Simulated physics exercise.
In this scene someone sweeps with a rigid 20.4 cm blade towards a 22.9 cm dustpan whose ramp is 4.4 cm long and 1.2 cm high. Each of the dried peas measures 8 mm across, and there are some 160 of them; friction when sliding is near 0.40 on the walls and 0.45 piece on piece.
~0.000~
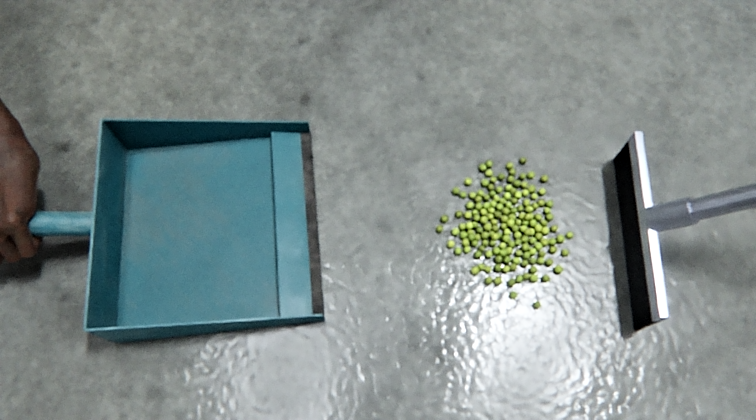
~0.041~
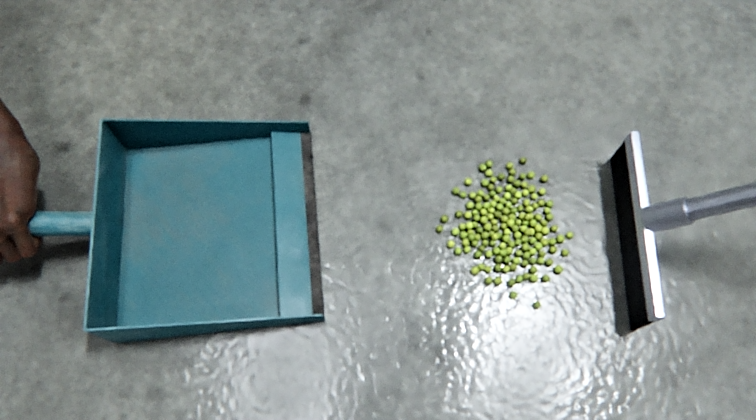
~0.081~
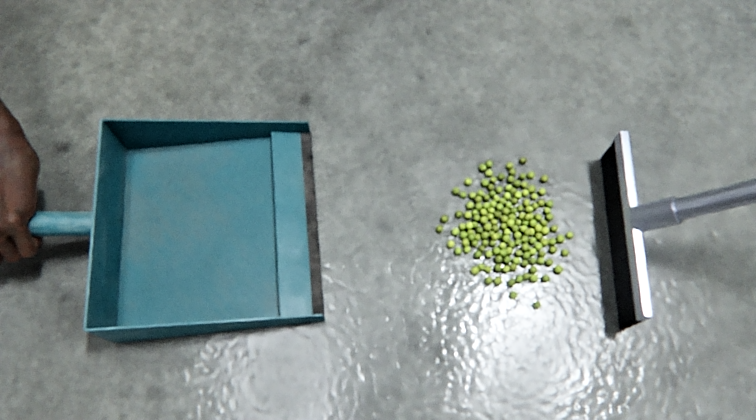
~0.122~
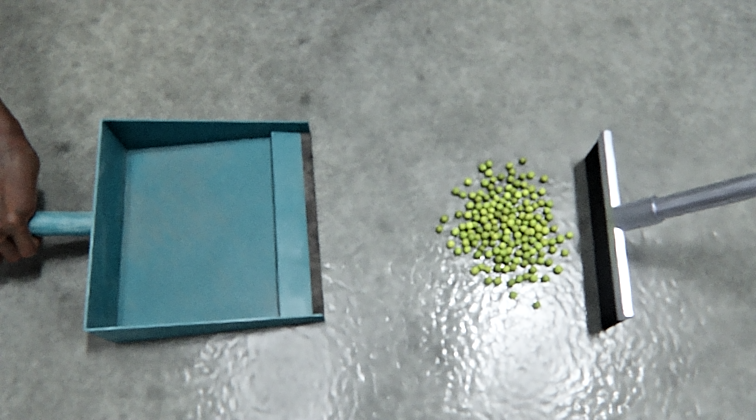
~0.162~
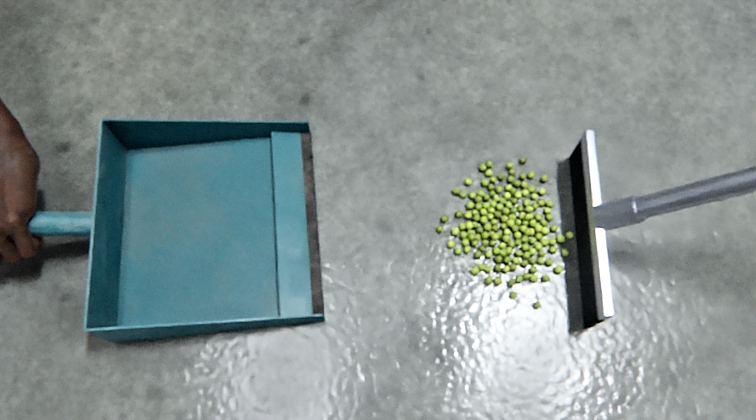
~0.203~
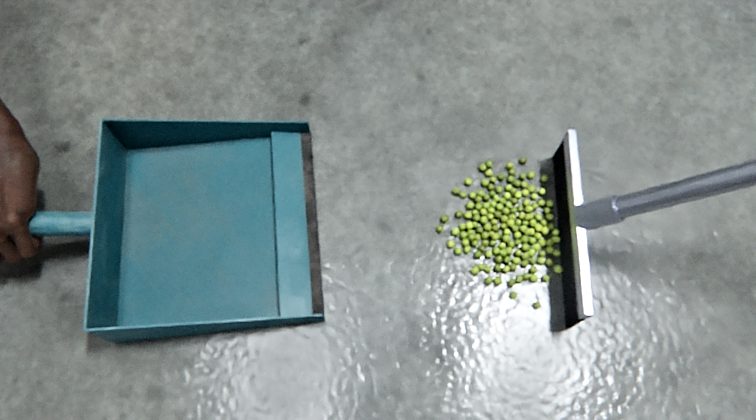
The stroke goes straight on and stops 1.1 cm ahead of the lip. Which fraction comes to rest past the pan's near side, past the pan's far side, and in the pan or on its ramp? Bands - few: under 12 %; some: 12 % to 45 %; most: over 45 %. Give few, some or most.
Past the pan's near side: Few, past the pan's far side: Few, in the pan or on its ramp: Some.
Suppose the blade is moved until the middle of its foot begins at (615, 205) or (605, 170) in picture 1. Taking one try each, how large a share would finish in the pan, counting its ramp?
I'd put it near 30 per cent for the first and near 15 per cent for the second.
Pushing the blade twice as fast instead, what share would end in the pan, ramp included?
About 35 per cent.
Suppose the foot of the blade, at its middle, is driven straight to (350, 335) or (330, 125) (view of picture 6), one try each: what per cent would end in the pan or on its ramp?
Roughly 5 per cent for the first try and 15 per cent for the second.
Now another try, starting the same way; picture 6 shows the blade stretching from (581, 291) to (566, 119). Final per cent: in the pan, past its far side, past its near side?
Final per cent - pan 20, far 20, near 5.
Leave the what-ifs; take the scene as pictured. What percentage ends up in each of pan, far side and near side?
Near side 5 %, far side 10 %, pan 25 %.
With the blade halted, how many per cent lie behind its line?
Roughly 5 per cent.
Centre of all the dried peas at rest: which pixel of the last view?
Near (321, 215).
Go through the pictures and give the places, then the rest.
Blade from (659, 316) to (634, 140), moved 0.0 cm, 0 of the pieces shifted so far; middle of the pieces at (504, 226); pan at (202, 232), in the first frame.
Blade from (655, 316) to (631, 140), moved 0.4 cm, 0 of the pieces shifted so far; middle of the pieces at (504, 226), in the second frame.
Blade from (643, 316) to (620, 139), moved 1.5 cm, 0 of the pieces shifted so far; middle of the pieces at (504, 226), in the third frame.
Blade from (624, 315) to (604, 139), moved 3.4 cm, 0 of the pieces shifted so far; middle of the pieces at (504, 226), in the fourth frame.
Blade from (605, 315) to (586, 138), moved 5.3 cm, 0 of the pieces shifted so far; middle of the pieces at (504, 226), in the fifth frame.
Blade from (585, 314) to (569, 138), moved 7.2 cm, 4 of the pieces shifted so far; middle of the pieces at (504, 226); pan at (202, 232). The blade's pace is about 0.47 m/s, heading 8 degrees away from the viewer's side, in the sixth frame.
After 0.46 s, middle of the blade 15 cm from the lip; 0 % over the lip, far side 0 %, near side 5 %.
After 0.63 s, middle of the blade 7 cm from the lip; 0 % over the lip, far side 0 %, near side 5 %.
Then, at 0.93 s, middle of the blade 3 cm from the lip; 25 % over the lip, far side 10 %, near side 5 %.
At rest (1.5 s), near side 5 %, far side 10 %, pan 25 %, in front of the lip or behind the blade 60 %.
